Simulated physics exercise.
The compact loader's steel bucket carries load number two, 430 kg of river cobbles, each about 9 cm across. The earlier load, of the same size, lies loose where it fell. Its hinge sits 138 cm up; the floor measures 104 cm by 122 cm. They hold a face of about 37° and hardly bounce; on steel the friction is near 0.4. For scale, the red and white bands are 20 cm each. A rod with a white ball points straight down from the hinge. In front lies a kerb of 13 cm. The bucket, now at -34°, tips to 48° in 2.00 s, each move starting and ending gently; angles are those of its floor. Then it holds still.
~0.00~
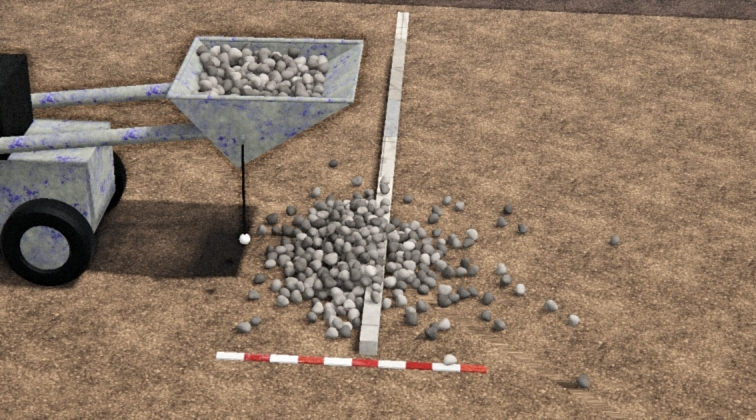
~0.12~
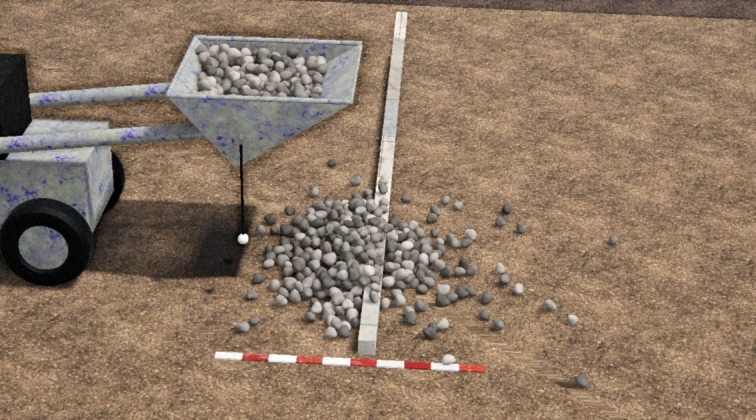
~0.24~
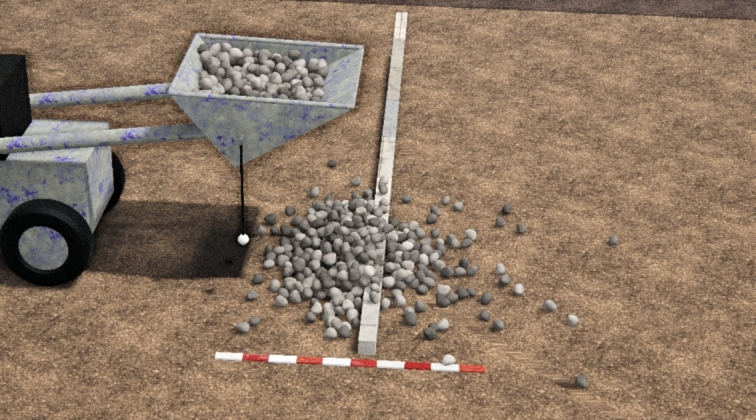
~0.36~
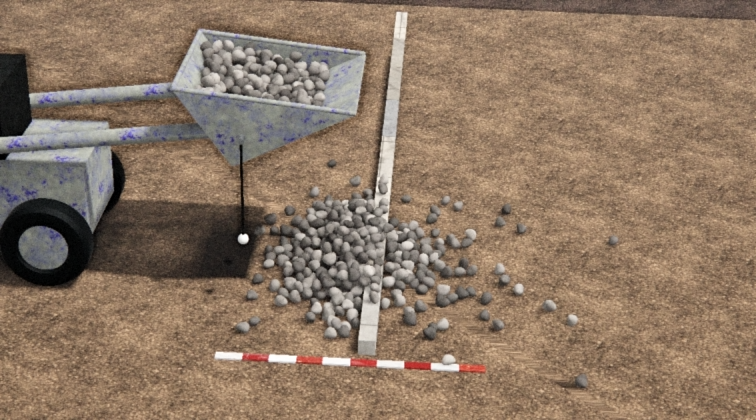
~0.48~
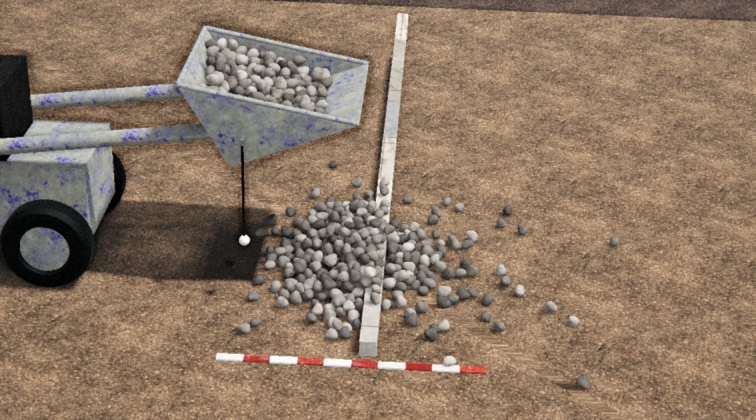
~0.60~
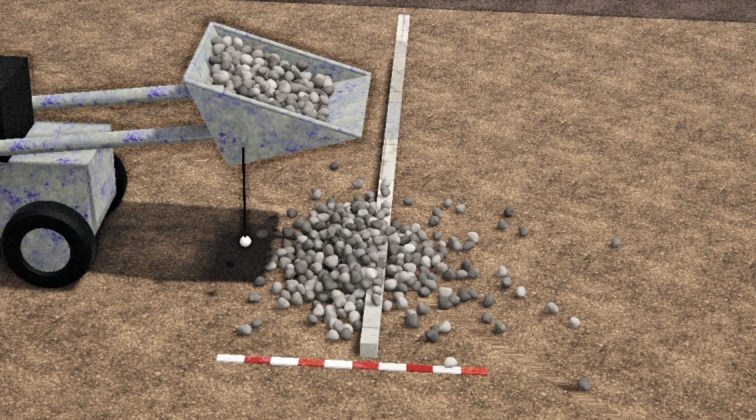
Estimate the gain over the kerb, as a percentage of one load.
About 38 per cent.
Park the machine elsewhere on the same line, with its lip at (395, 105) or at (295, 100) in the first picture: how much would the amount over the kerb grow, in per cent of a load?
Near 90 per cent from the first place, 0 from the second.
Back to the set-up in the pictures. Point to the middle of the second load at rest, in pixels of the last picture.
Near (361, 247).
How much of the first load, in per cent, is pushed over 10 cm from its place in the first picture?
Roughly 25 per cent of them.
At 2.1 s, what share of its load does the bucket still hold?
Roughly 5 per cent is still inside.
After 1.5 s the floor is at 35°; in per cent of one load, 97 in the bucket, 79 on this side of the kerb, 24 over the kerb; the foremost stones are at (547, 281).
After 2.1 s the floor is at 48°; in per cent of one load, 7 in the bucket, 150 on this side of the kerb, 43 over the kerb; the foremost stones are at (547, 281).
After 2.5 s the floor is at 48°; in per cent of one load, 0 in the bucket, 141 on this side of the kerb, 59 over the kerb; the foremost stones are at (547, 281).
After 5.2 s the floor is at 48°; in per cent of one load, 0 in the bucket, 138 on this side of the kerb, 62 over the kerb; the foremost stones are at (549, 278). Net gain over the kerb, 38.
